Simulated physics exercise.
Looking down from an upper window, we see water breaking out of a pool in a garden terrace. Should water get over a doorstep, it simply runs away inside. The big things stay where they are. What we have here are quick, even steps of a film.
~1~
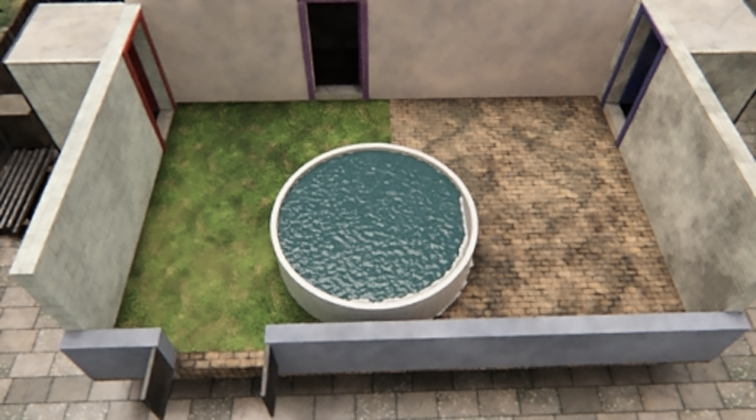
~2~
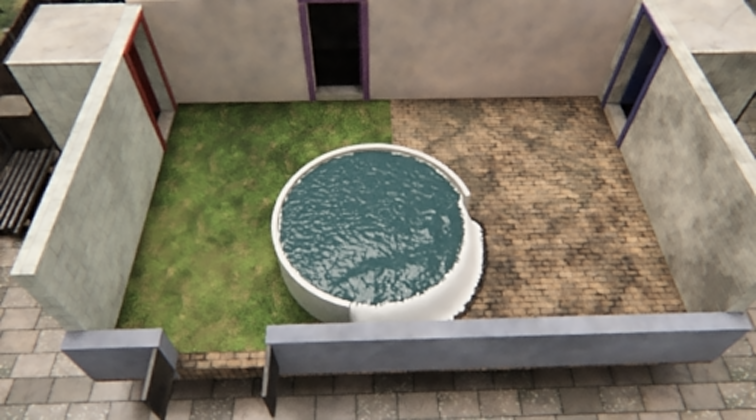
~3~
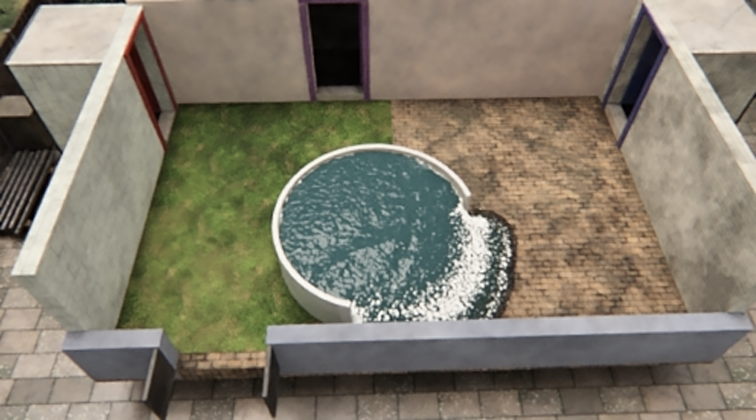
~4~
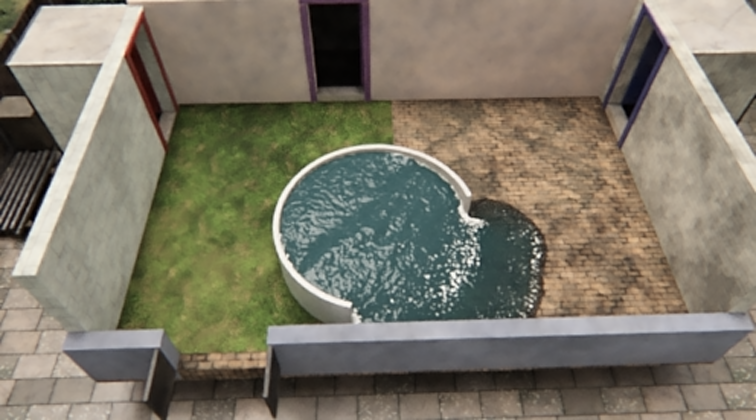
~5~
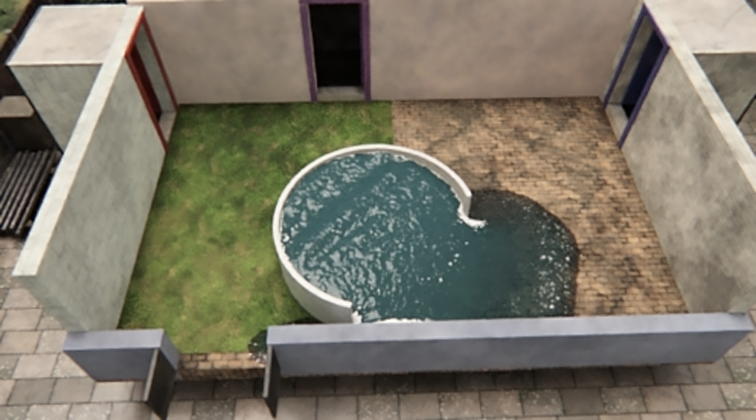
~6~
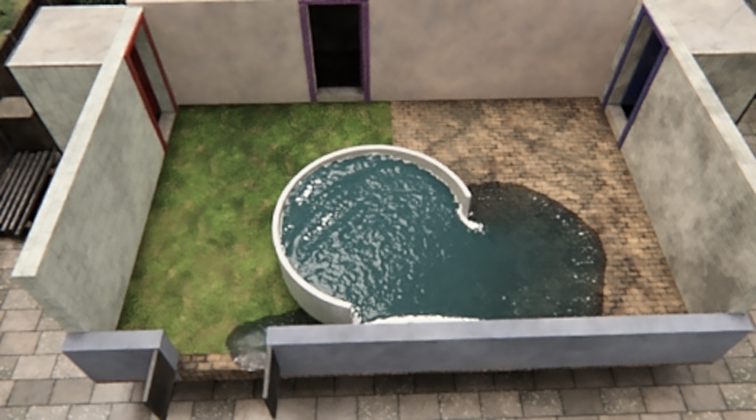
A walled garden terrace, seen from high above, holds a round white-rimmed tank of blue-green water at its centre, with grass on the left and brown brick paving on the right. Pale walls stand around it, with a red-edged opening at left, a purple-edged doorway behind and a blue-edged one at right. The tank's lower right side gives way and water pours out, foaming white, then spreads darkly across the bricks and reaches the gap in the low front wall, while the view stays still.
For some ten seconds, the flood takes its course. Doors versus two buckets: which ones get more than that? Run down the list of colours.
The red door gets more, the purple door gets no more, the blue door gets more.
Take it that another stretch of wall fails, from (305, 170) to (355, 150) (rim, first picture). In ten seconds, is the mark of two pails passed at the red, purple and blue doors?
At the doors, red crosses the line, purple crosses the line and blue never reaches it.
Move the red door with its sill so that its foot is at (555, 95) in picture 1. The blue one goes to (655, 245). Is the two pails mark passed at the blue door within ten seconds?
Result - blue door crosses the line.
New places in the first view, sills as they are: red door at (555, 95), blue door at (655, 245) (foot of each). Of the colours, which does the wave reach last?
My answer is the purple one.
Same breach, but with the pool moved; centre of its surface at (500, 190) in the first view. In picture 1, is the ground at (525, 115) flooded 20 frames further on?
At that place: Awash.
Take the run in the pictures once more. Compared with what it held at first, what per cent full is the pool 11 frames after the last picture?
My figure is about 42 in a hundred.
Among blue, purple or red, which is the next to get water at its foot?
Going by the pictures, it would be the blue door.
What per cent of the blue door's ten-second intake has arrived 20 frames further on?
Around 0 %.
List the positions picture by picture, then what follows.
In the first picture, still water in the round tank at (374, 220).
In the second picture, water pours out at (448, 293) and has run to a hidden place.
In the third picture, the front is at a hidden place, out from the gap at (448, 296).
In the fourth picture, the front is at a hidden place, out from the gap at (449, 298).
In the fifth picture, water pours out at (449, 298) and has run to a hidden place.
In the sixth picture, water pours out at (448, 299) and has run to a hidden place.
A moment on, water covers 35 % of the floor; the red door not reached, the purple door not reached, the blue door not reached.
Next, water covers 35 % of the floor; the red door not reached, the purple door not reached, the blue door wet at the sill, nothing in.
Then, water covers 60 % of the floor; the red door not reached, the purple door not reached, the blue door wet at the sill, nothing in.
Later, water covers 90 % of the floor; the red door not reached, the purple door wet at the sill, nothing in, the blue door over two buckets in.
In the end, water covers 100 % of the floor; the red door over two buckets in, the purple door wet at the sill, nothing in, the blue door far over two buckets in.
